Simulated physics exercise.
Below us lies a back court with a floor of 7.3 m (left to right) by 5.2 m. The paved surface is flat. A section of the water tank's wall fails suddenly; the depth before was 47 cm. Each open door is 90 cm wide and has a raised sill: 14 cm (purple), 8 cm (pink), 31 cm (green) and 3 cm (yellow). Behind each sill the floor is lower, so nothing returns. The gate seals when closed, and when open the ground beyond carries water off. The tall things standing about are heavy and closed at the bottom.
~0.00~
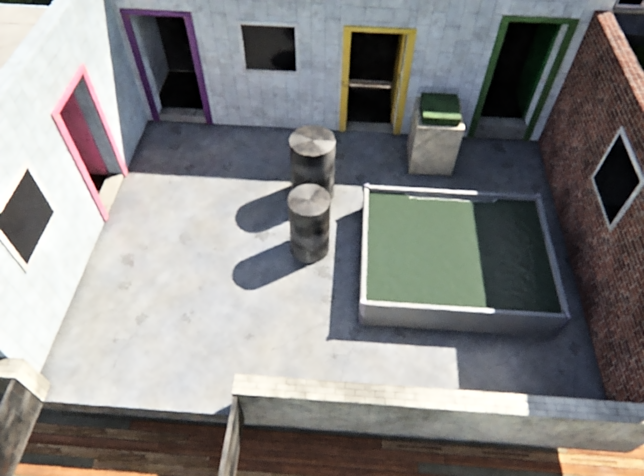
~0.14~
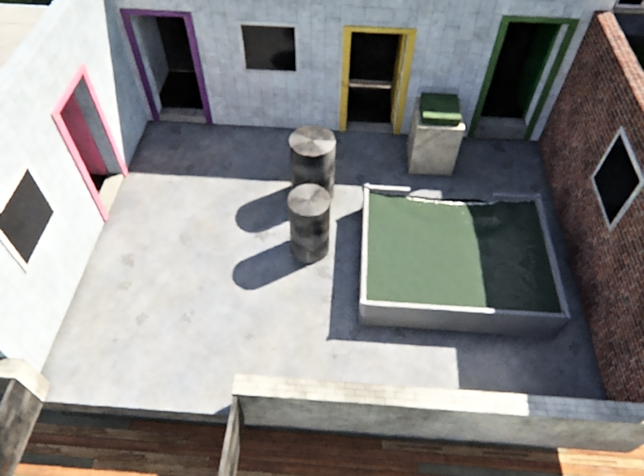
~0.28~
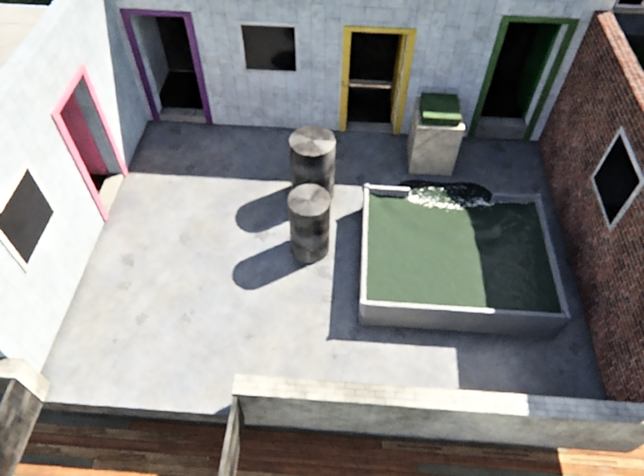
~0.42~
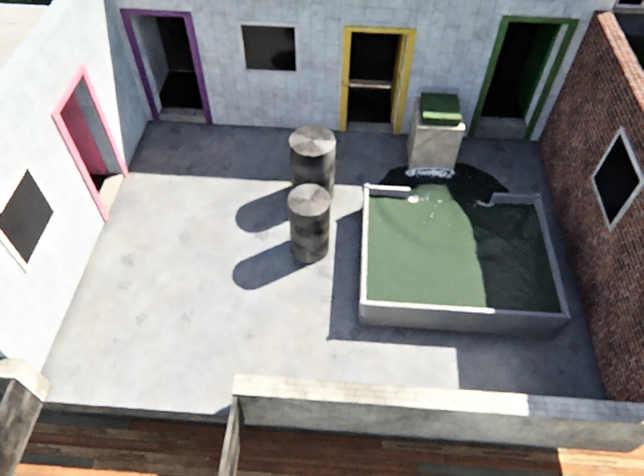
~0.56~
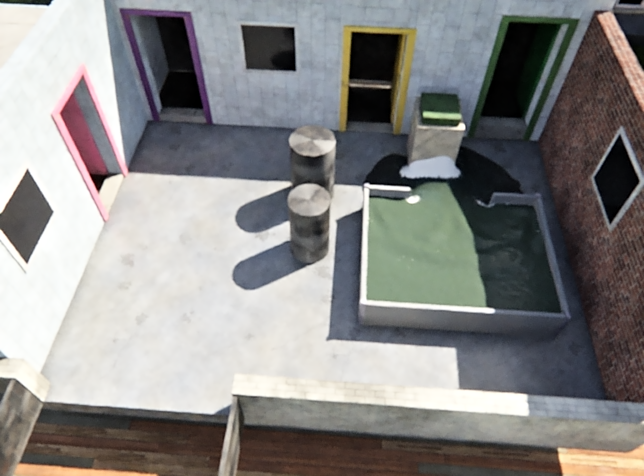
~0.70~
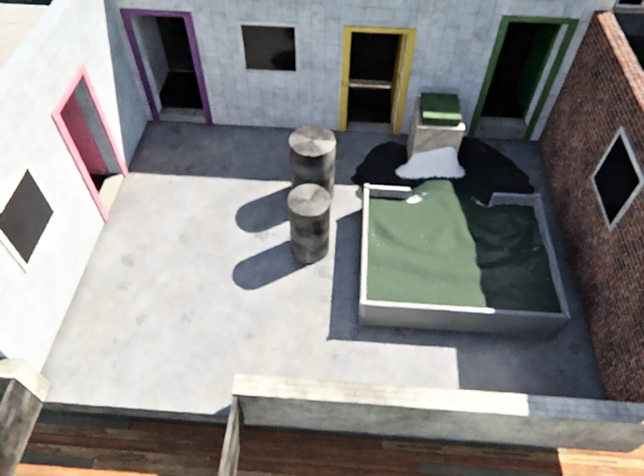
Green water tank in a paved court breaching at its far wall, water spilling out and spreading around a small pedestal behind.
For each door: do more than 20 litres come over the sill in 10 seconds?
The water let in: At the purple door it stays under the limit; at the pink door it stays under the limit; at the green door it does not reach the limit; at the yellow door it goes over the limit.
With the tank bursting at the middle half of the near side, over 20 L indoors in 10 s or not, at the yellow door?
Against that limit: Yellow below.
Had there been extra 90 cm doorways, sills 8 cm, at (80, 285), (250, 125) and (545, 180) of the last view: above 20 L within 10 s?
In that order: Under, below, above.
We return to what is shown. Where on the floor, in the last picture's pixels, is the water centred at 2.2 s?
Near (443, 226).
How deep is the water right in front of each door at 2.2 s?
In cm: Purple 0, pink 0, green 28, yellow 6.
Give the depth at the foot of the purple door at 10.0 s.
Some 8.5 cm.
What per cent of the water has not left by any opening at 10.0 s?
Roughly 92 in a hundred.
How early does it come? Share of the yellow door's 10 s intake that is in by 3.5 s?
Some 60 per cent by then.
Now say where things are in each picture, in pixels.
In the first picture, the water tank at (457, 248) is whole and still, 47 cm deep.
In the second picture, the front is at a hidden place, 0.7 m from the gap on the water tank's far side; 0.3 m2 of floor is under water; 47 cm left at the back of the water tank.
In the third picture, water pours out on the water tank's far side and has run 0.9 m, to (484, 192); typically 9 cm deep outside, 47 cm at the water tank's back.
In the fourth picture, water pours out on the water tank's far side and has run 1.2 m, to (395, 172); typically 9 cm deep outside, 47 cm at the water tank's back.
In the fifth picture, water pours out on the water tank's far side and has run 1.6 m, to (461, 150); typically 6 cm deep outside, 47 cm at the water tank's back.
In the sixth picture, the front is at (469, 138), 2.0 m from the gap on the water tank's far side; 2.9 m2 of floor is under water; 47 cm left at the back of the water tank.
After 1.4 s water covers 20 % of the floor and is deepest (40 cm) near (437, 177); purple door not reached, pink door not reached, green door 21 cm at the sill, 0 L in, yellow door 4 cm at the sill, 2 L in.
After 2.2 s water covers 30 % of the floor and is deepest (34 cm) near (437, 184); purple door not reached, pink door not reached, green door 28 cm at the sill, 0 L in, yellow door 6 cm at the sill, 11 L in.
After 3.5 s water covers 40 % of the floor and is deepest (24 cm) near (536, 161); purple door 6 cm at the sill, 0 L in, pink door not reached, green door 22 cm at the sill, 0 L in, yellow door 8 cm at the sill, 28 L in.
After 6.0 s water covers 70 % of the floor and is deepest (20 cm) near (527, 168); purple door 9 cm at the sill, 0 L in, pink door 8 cm at the sill, 0 L in, green door 17 cm at the sill, 0 L in, yellow door 4 cm at the sill, 41 L in.
After 10.0 s water covers 95 % of the floor and is deepest (12 cm) near (603, 423); purple door 9 cm at the sill, 0 L in, pink door 7 cm at the sill, 2 L in, green door 11 cm at the sill, 0 L in, yellow door 4 cm at the sill, 46 L in.
